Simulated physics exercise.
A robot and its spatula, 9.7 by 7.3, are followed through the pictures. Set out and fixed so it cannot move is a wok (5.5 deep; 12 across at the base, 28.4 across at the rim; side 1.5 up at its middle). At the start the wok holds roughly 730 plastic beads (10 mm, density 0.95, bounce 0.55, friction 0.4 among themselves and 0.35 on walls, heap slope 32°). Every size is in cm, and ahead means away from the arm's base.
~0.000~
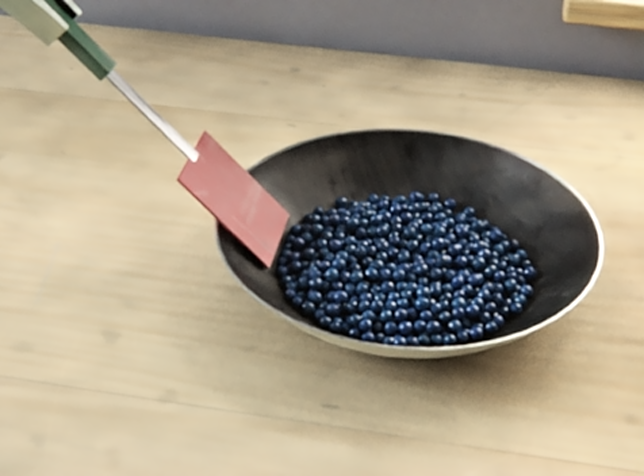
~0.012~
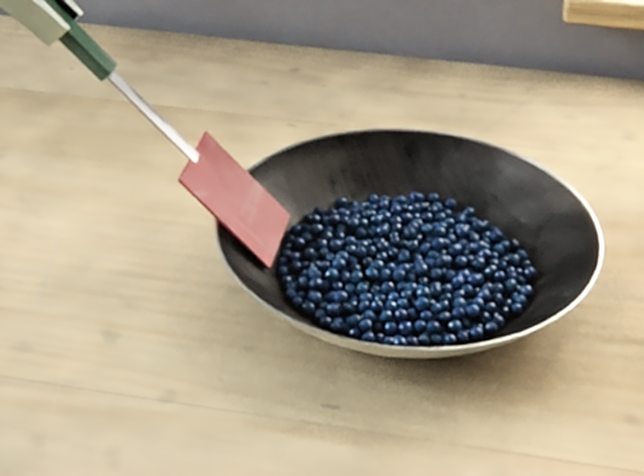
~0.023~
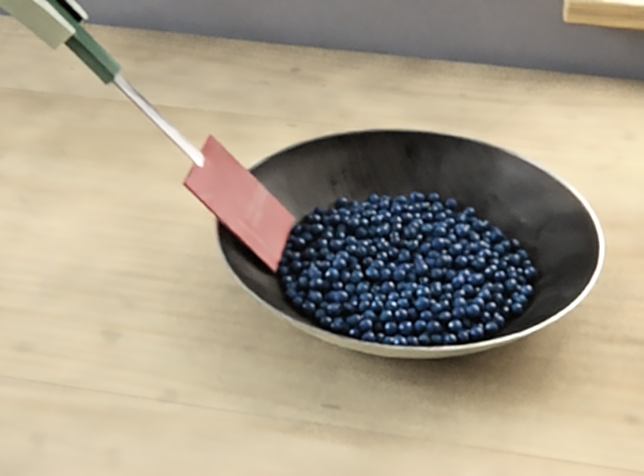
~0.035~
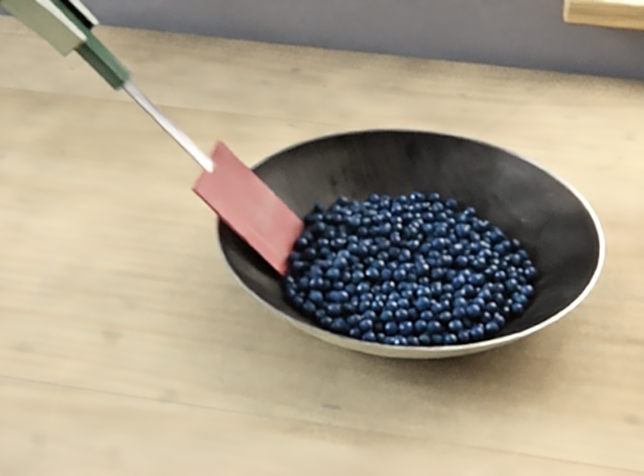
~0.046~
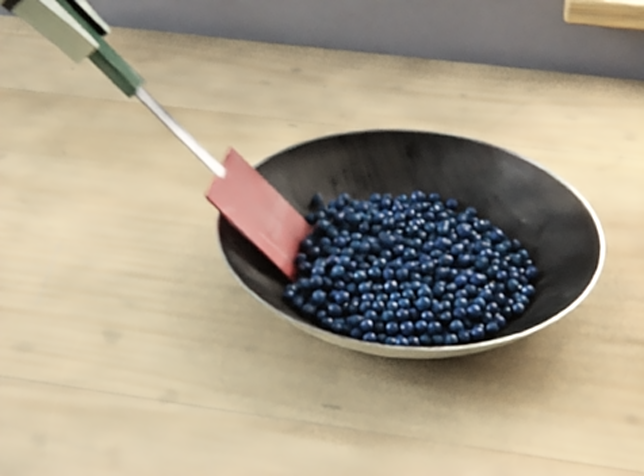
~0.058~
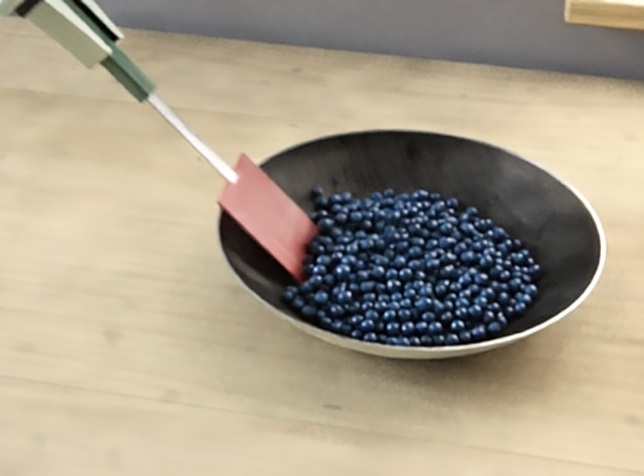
The video shows a robot arm holding a red spatula at the left side of a dark wok of small, round blue beads on a wooden surface, then moving it slightly right and down, nudging the nearest beads.
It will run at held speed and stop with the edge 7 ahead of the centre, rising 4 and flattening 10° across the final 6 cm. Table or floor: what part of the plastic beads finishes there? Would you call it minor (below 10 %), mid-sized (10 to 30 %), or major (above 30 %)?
I would call it minor.
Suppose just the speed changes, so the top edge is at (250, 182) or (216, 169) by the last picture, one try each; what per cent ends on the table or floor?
Around 15 per cent, then around 0 per cent.
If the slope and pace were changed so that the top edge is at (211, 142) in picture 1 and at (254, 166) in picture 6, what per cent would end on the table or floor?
5 %.
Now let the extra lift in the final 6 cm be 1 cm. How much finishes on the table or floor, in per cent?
Result: Approx. 0 %.
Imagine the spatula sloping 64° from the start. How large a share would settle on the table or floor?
5 %.
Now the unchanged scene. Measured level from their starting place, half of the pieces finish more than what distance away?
Roughly 3 cm.
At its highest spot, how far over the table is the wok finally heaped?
Close to 6.0 centimetres high.
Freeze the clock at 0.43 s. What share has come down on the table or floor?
Some 5 per cent of the load.
After 0.12 s, sloping 46°, highest piece 5 above the table; 731 in the wok.
After 0.19 s, sloping 43°, highest piece 6 above the table; 731 in the wok.
After 0.43 s, sloping 36°, highest piece 8 above the table; 702 in the wok, 21 on the table or floor, 8 on the blade or in flight.
After 1.48 s, sloping 36°, highest piece 5 above the table; 700 in the wok, 31 on the table or floor.
At rest, 700 in the wok, 31 on the table or floor. That is 4 % on the table or floor.
